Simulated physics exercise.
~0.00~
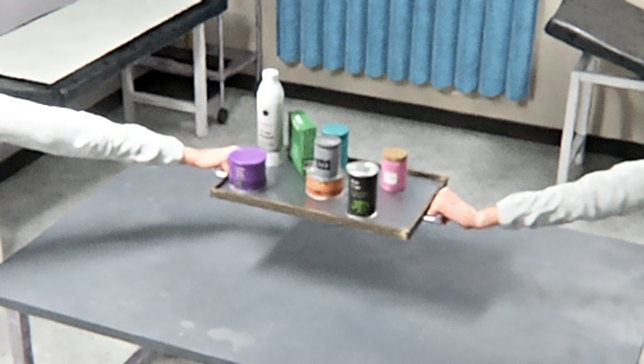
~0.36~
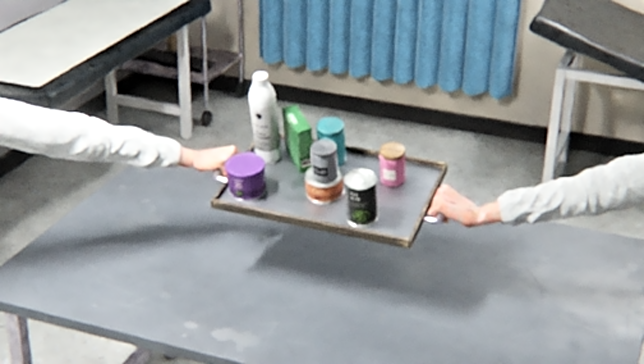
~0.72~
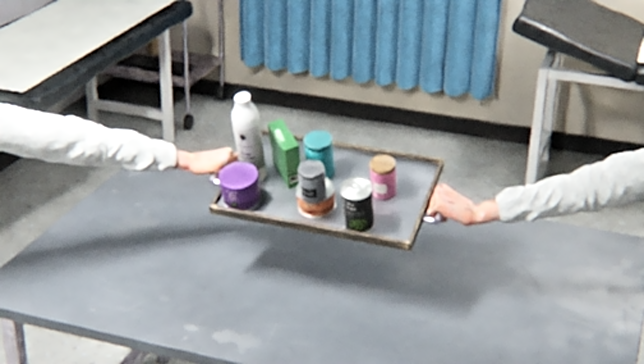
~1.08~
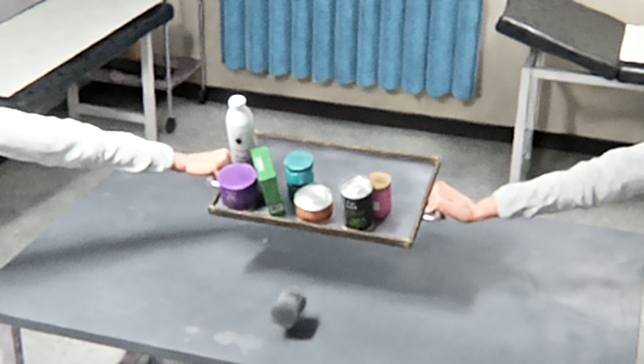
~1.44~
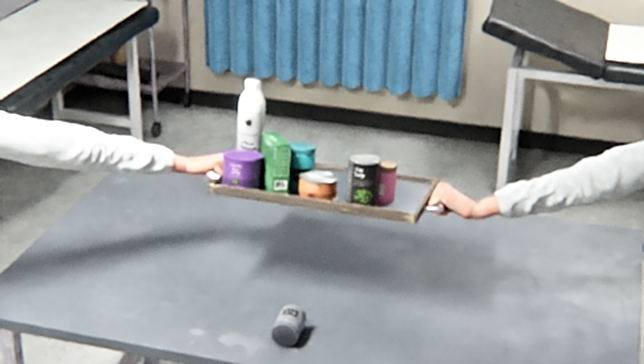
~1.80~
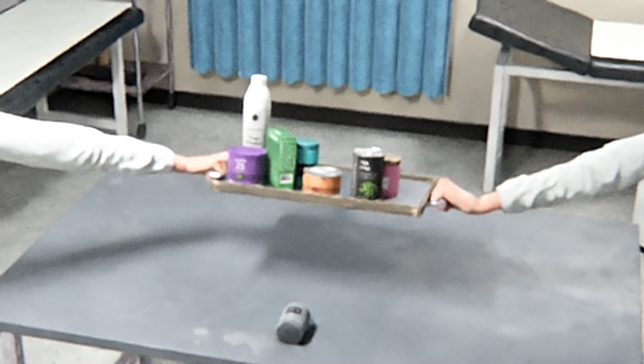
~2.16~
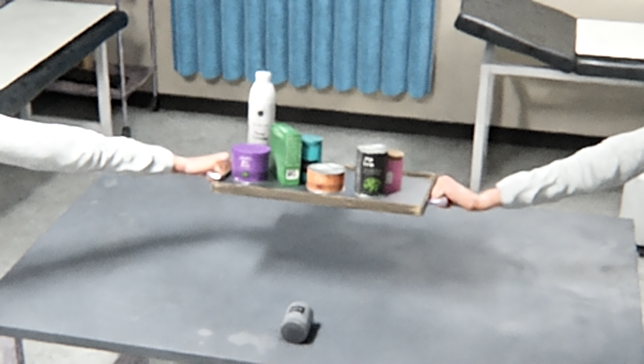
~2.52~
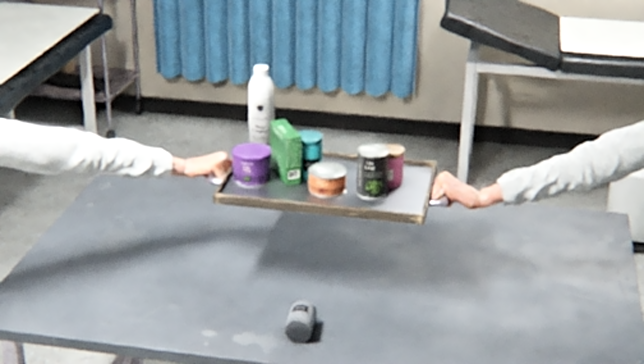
In a room with a blue curtain and padded benches behind, seen from slightly above, two white-sleeved hands hold a shallow tray over a grey table. On it stand a purple tub and white bottle at left, a green packet, a turquoise jar, a grey jar by an orange tub, and black and pink containers at right. The near edge dips, and the bottle, packet and grey jar slide forward. The grey jar drops onto the table and lies on its side. The tray tips the other way, then levels, the bottle still standing and the grey jar below.
